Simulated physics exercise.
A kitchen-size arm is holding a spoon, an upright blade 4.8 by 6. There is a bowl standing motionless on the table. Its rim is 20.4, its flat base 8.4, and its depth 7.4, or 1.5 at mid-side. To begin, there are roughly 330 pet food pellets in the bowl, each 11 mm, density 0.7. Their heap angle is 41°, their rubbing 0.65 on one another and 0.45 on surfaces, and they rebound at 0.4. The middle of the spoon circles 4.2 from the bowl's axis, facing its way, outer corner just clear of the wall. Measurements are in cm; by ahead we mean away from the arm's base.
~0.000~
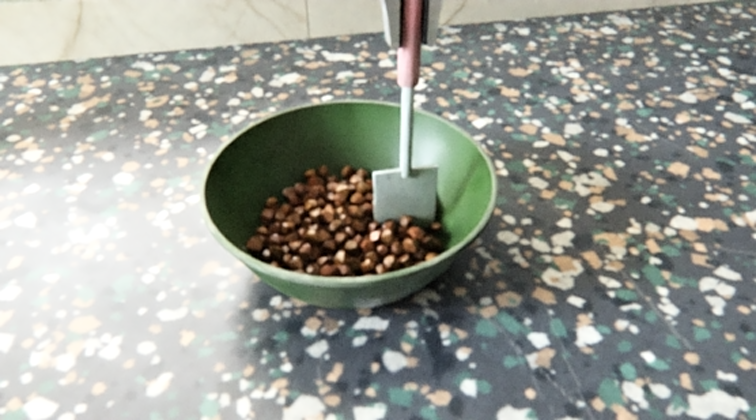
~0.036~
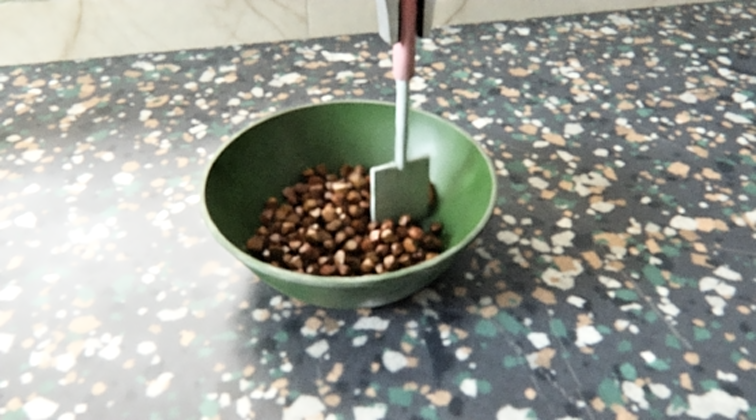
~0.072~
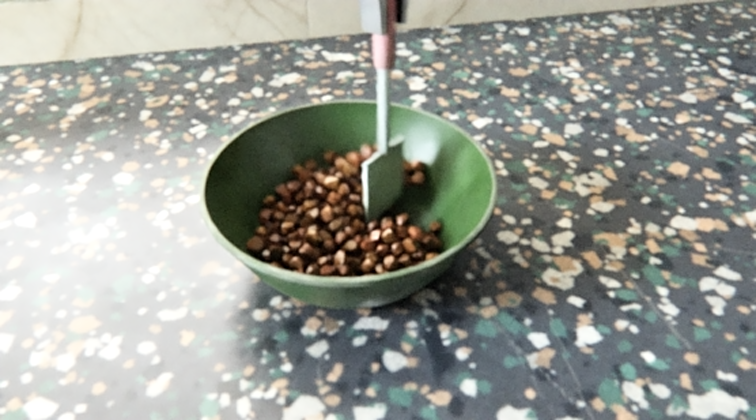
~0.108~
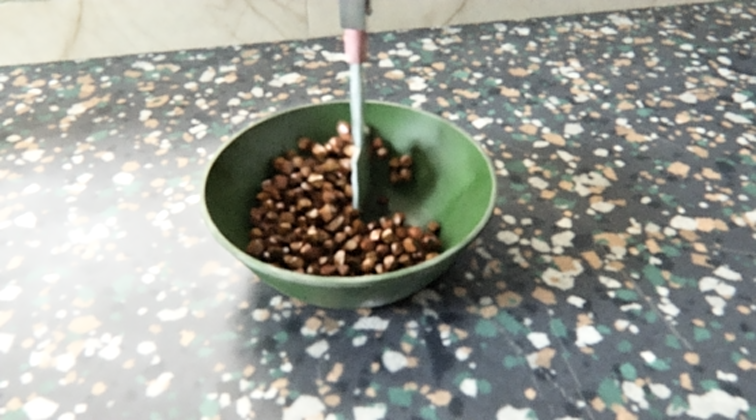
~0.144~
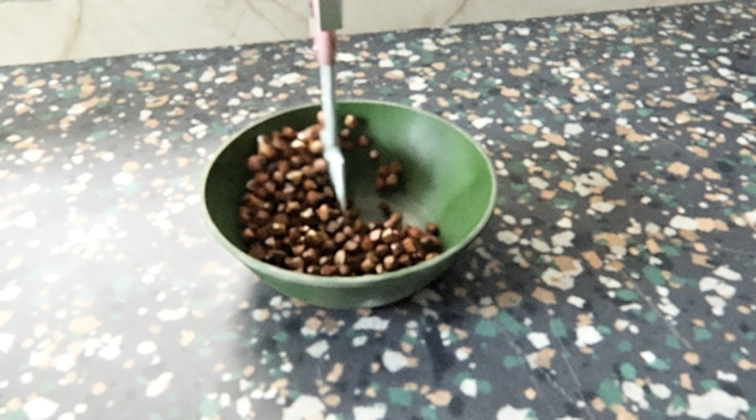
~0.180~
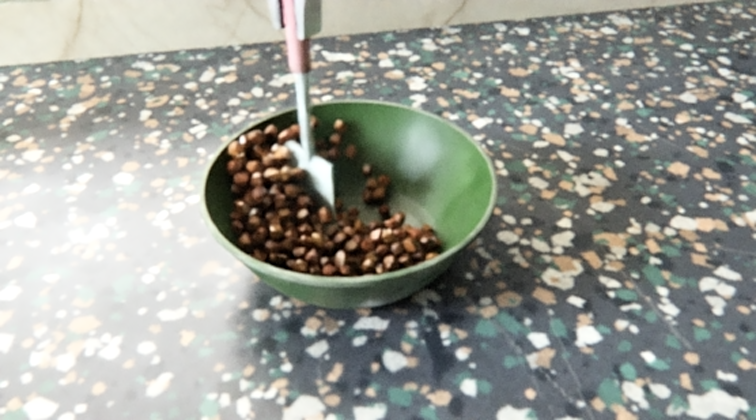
The clip shows a green bowl of small brown pellets on a speckled countertop as an upright, pink-and-grey-handled spatula sweeps from right to left through them, turning as it moves and pushing pellets toward the bowl's back left side.
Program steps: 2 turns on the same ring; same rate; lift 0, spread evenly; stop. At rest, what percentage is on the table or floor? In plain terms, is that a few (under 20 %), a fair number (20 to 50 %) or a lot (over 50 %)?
A few, under 20 %.
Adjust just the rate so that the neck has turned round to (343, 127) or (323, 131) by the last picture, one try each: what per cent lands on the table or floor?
About 5 % for one try and about 5 % for the other, in order.
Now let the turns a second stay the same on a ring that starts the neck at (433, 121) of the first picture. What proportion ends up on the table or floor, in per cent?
Some 0 per cent.
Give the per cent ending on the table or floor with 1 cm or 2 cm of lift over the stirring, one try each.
Trial one: Roughly 5 %; trial two: Roughly 5 %.
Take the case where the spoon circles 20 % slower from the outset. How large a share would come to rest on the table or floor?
In that case, close to 5 in a hundred.
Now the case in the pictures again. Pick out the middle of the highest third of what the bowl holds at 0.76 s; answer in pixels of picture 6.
Centre, approx.: (290, 262).
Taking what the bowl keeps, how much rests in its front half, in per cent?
Around 45 percent of it.
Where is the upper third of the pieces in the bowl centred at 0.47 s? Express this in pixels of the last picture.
The upper third is centred close to (437, 180).
By 0.47 s, 358° round, highest piece 10 above the table; 299 in the bowl, 14 on the table or floor, 16 in flight or on the tool.
By 0.76 s, 229° round, highest piece 9 above the table; 288 in the bowl, 35 on the table or floor, 6 in flight or on the tool.
By 1.11 s, 0° round, highest piece 7 above the table; 282 in the bowl, 47 on the table or floor.
By 1.81 s, 0° round, highest piece 7 above the table; 282 in the bowl, 47 on the table or floor.
Final count, 282 in the bowl, 47 on the table or floor. That is 14 % on the table or floor.
